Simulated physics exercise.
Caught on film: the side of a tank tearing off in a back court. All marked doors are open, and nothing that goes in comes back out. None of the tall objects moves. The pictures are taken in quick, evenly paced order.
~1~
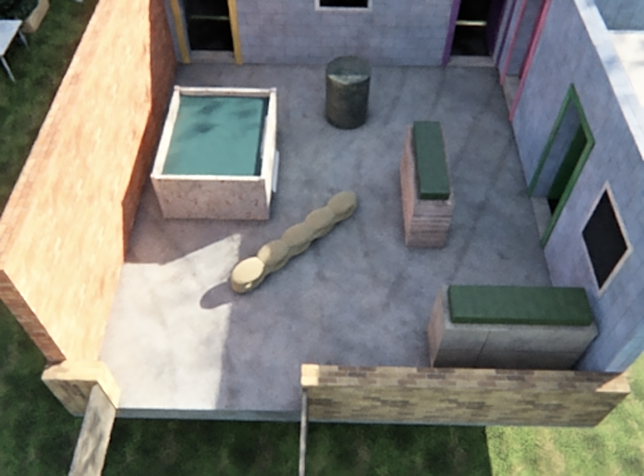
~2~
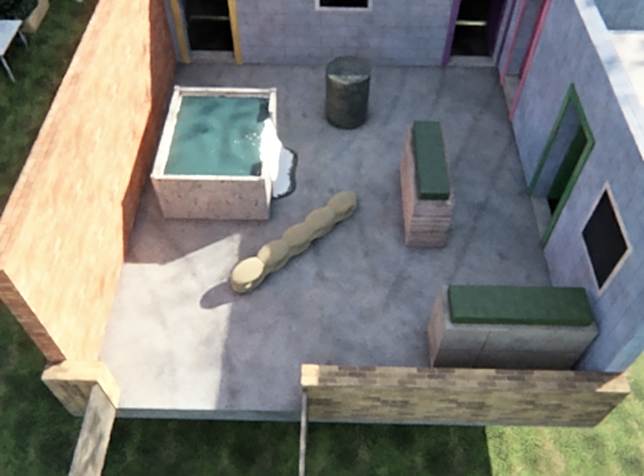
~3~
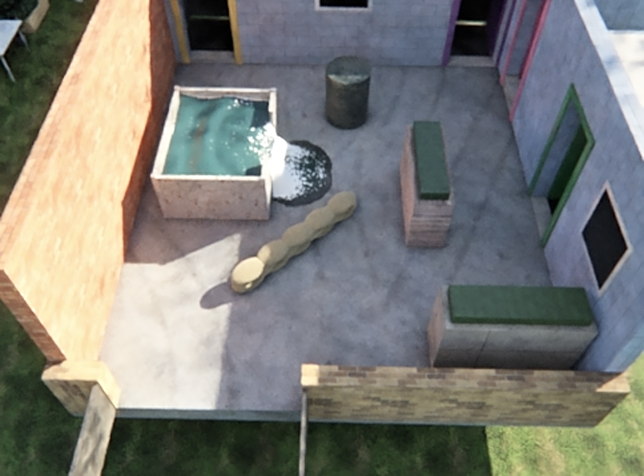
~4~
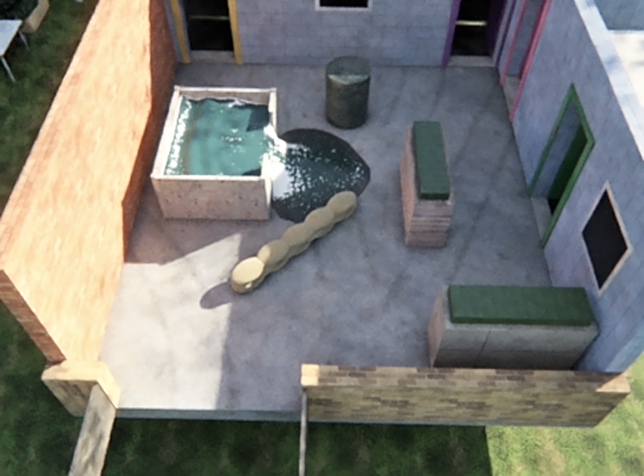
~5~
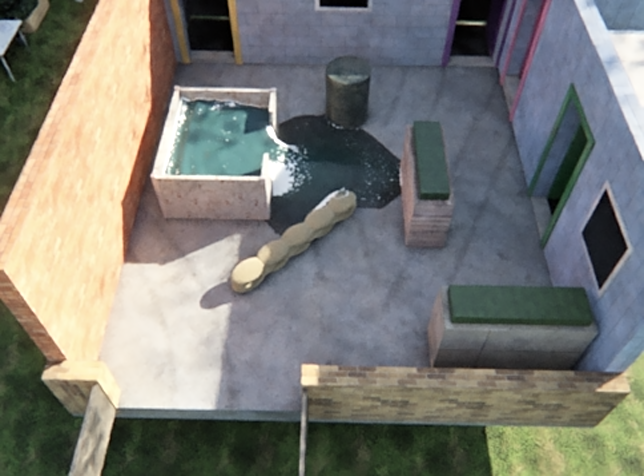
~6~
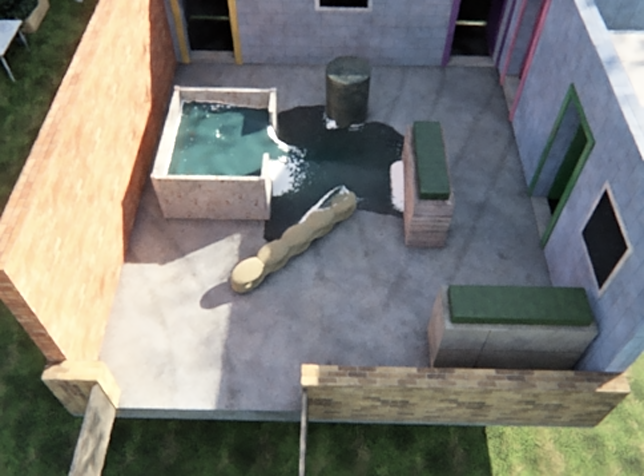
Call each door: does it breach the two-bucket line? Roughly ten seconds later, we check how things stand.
Calls: The yellow door does not breach it; the pink door does not breach it; the purple door breaches it; the green door does not breach it.
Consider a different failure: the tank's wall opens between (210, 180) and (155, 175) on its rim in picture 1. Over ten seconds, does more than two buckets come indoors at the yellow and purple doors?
Yellow door: Falls short; purple door: Falls short.
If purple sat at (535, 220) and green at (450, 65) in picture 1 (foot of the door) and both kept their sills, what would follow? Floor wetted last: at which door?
I'd say the one in yellow is reached last.
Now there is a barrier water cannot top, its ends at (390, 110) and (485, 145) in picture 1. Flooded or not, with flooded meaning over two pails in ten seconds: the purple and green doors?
Separately, purple remains beneath the limit while green surpasses the limit.
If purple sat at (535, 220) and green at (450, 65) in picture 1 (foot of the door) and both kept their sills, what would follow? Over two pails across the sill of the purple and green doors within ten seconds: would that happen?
Well, the purple door misses the threshold, but the green door beats the threshold.
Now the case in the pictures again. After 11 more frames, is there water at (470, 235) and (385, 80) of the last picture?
Taken in order, bone-dry then bone-dry.
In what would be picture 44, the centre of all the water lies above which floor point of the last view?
At about (341, 186).
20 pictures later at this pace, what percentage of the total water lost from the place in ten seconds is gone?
Near 25 in a hundred.
A moment on, water covers 25 % of the floor; the yellow door not reached, the pink door not reached, the purple door not reached, the green door not reached.
Next, water covers 45 % of the floor; the yellow door not reached, the pink door wet at the sill, nothing in, the purple door under two buckets in, the green door not reached.
Then, water covers 65 % of the floor; the yellow door not reached, the pink door under two buckets in, the purple door far over two buckets in, the green door wet at the sill, nothing in.
Later, water covers 80 % of the floor; the yellow door not reached, the pink door under two buckets in, the purple door far over two buckets in, the green door wet at the sill, nothing in.
In the end, water covers 90 % of the floor; the yellow door wet at the sill, nothing in, the pink door under two buckets in, the purple door far over two buckets in, the green door wet at the sill, nothing in.
